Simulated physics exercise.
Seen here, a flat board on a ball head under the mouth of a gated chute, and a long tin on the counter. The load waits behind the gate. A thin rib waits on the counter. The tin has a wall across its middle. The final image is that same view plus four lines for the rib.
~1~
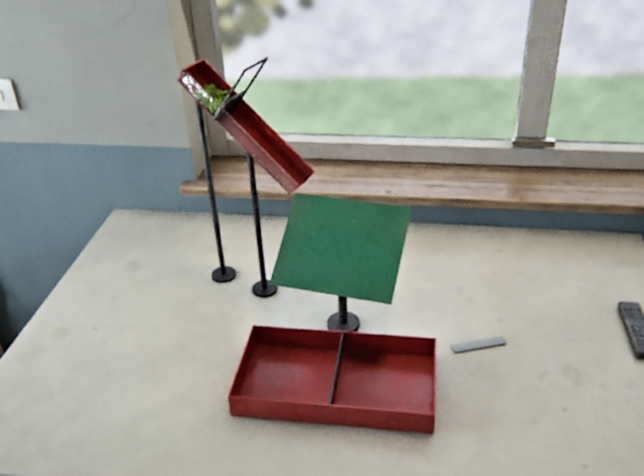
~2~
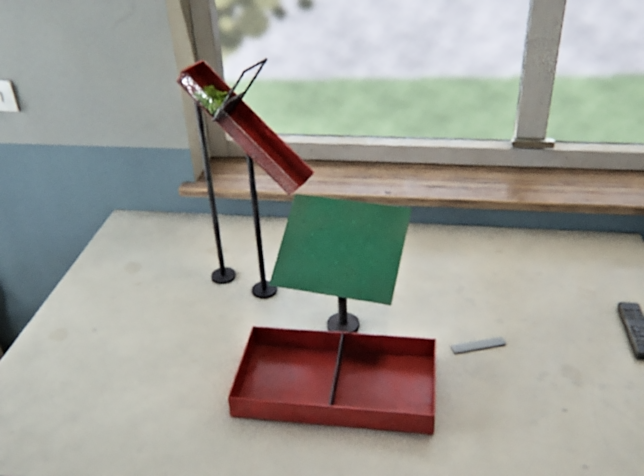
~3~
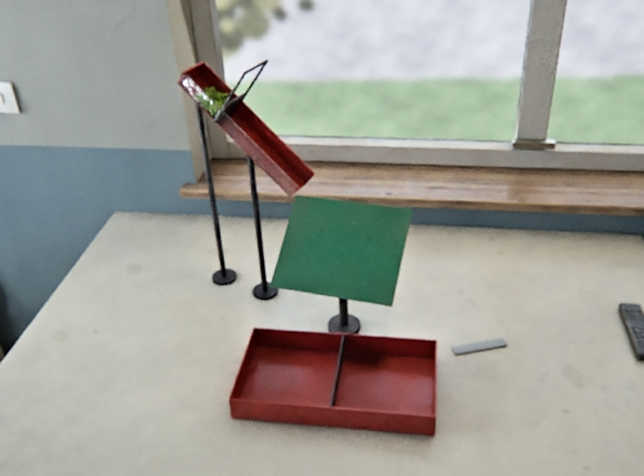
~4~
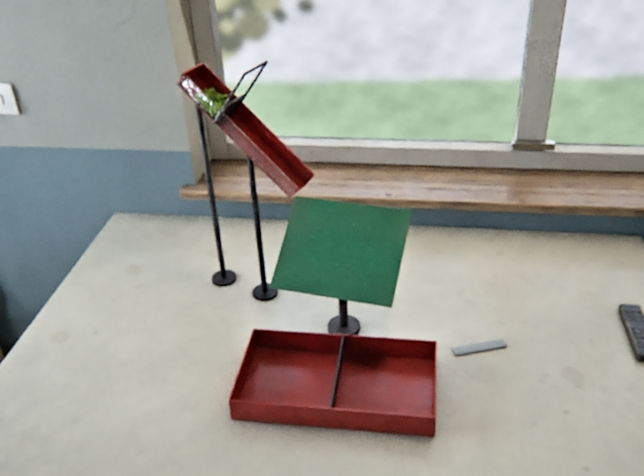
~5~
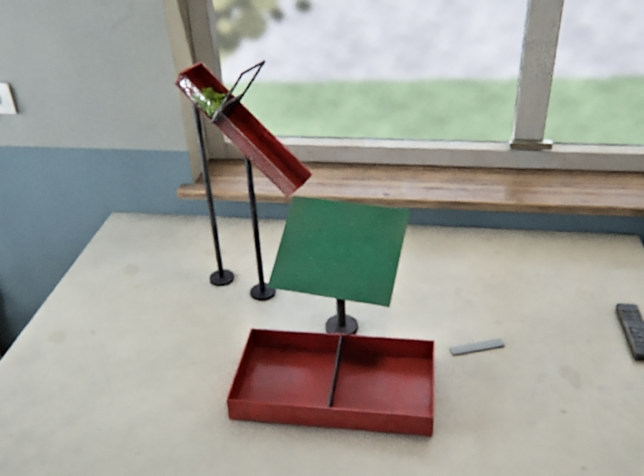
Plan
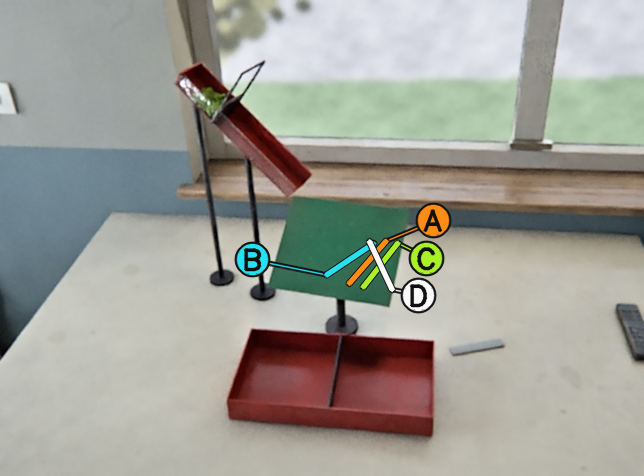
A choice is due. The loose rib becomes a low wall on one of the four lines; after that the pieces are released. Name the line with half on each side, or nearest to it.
C.
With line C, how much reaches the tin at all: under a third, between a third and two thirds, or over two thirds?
Line C gives over two thirds.
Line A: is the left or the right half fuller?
Left.
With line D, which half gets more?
Right.
On the marked copy, line A from (385, 241) to (349, 283); line B from (373, 243) to (326, 274); line C from (397, 243) to (363, 286); line D from (369, 241) to (392, 289).
With A, of what is caught, the bulk in the left half, a small share in the right.
With B, of what is caught, all but a few in the left half, a small share in the right.
With C, of what is caught, close to a third in the left half, close to two thirds in the right.
With D, of what is caught, a small share in the left half, the bulk in the right.
